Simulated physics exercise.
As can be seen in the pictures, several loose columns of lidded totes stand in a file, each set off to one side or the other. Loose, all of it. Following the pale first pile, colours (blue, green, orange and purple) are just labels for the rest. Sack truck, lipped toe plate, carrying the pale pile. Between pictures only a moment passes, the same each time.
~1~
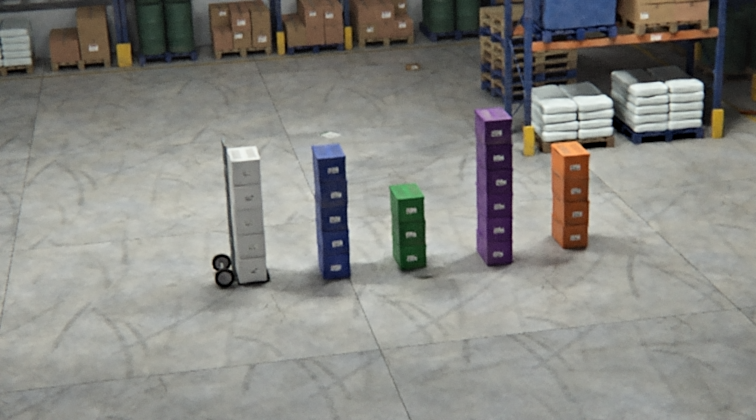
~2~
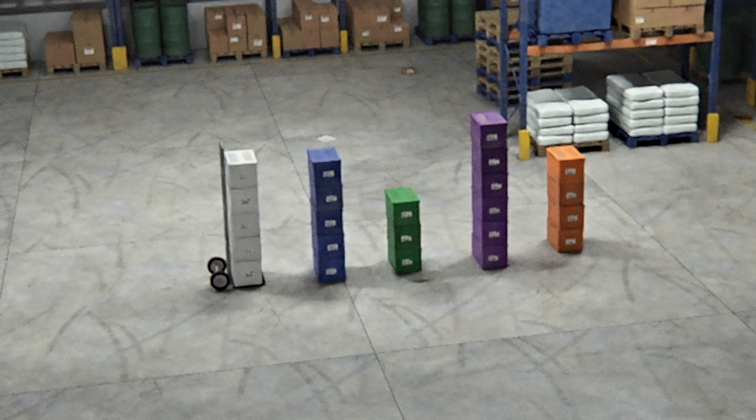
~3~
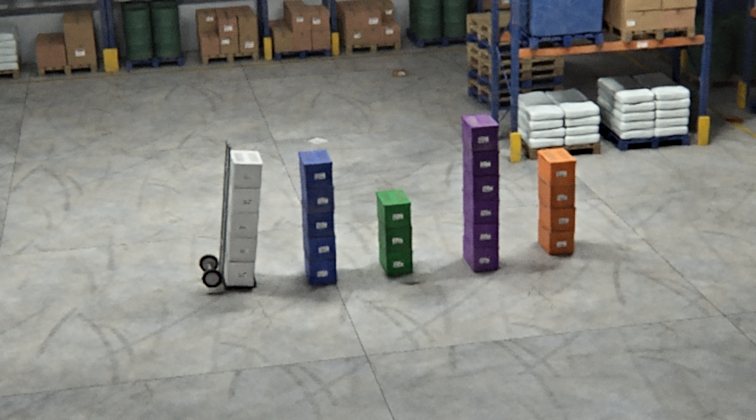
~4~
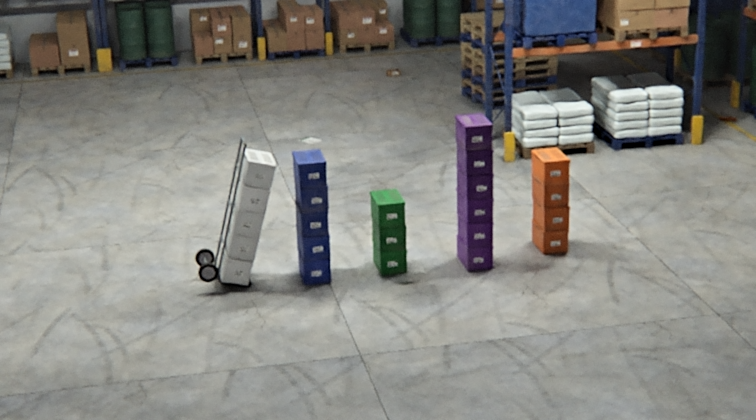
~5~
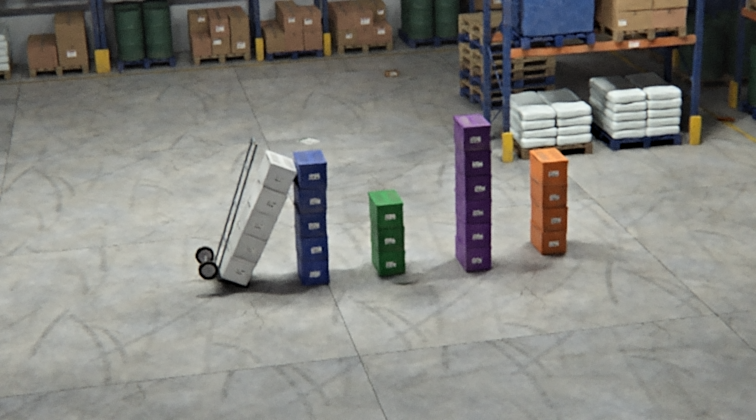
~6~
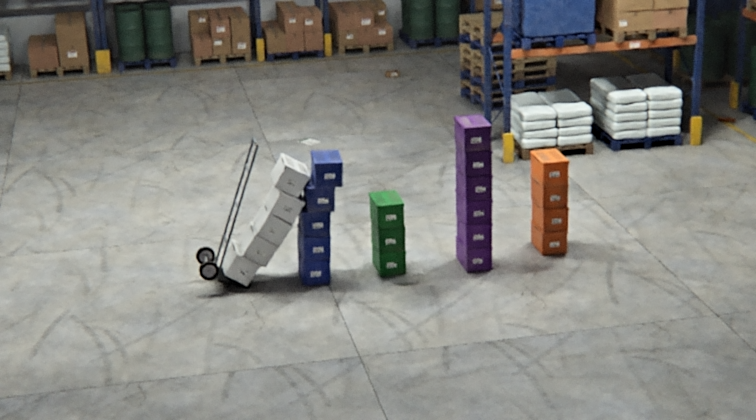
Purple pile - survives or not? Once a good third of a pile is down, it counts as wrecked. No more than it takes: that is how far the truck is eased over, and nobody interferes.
Not.
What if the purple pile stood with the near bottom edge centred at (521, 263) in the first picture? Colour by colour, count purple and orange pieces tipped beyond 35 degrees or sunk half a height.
Purple comes to 0, while orange comes to 0.
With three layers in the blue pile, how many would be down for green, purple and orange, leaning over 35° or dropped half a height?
The counts are green 2, purple 0 and orange 0.
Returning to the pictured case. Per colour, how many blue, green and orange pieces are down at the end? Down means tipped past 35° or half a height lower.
Per-colour tally: Blue = 5; green = 3; orange = 3.
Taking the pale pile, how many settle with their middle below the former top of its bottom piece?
2 of them.
Soon after the last picture, 5 of the pale pile down; none of the 6 purple totes down (0 of 18 in all colours); top purple tote unmoved; top blue tote leaning clearly.
A little later, 5 of the pale pile down; none of the 6 purple totes down (5 of 18 in all colours); top purple tote unmoved; top blue tote leaning steeply, about its own height lower.
Later still, 5 of the pale pile down; 5 of the 6 purple totes down (13 of 18 in all colours); top purple tote leaning well over, about its own height lower; top green tote leaning steeply, about its own height lower.
After that, 5 of the pale pile down; 5 of the 6 purple totes down (16 of 18 in all colours); top purple tote on its side; top orange tote on its side.
At rest, 5 of the pale pile down; 5 of the 6 purple totes down (16 of 18 in all colours); top purple tote on its side; top orange tote on its side. As the last picture would show them, middles, top purple tote near (730, 266), top orange tote near (664, 213).
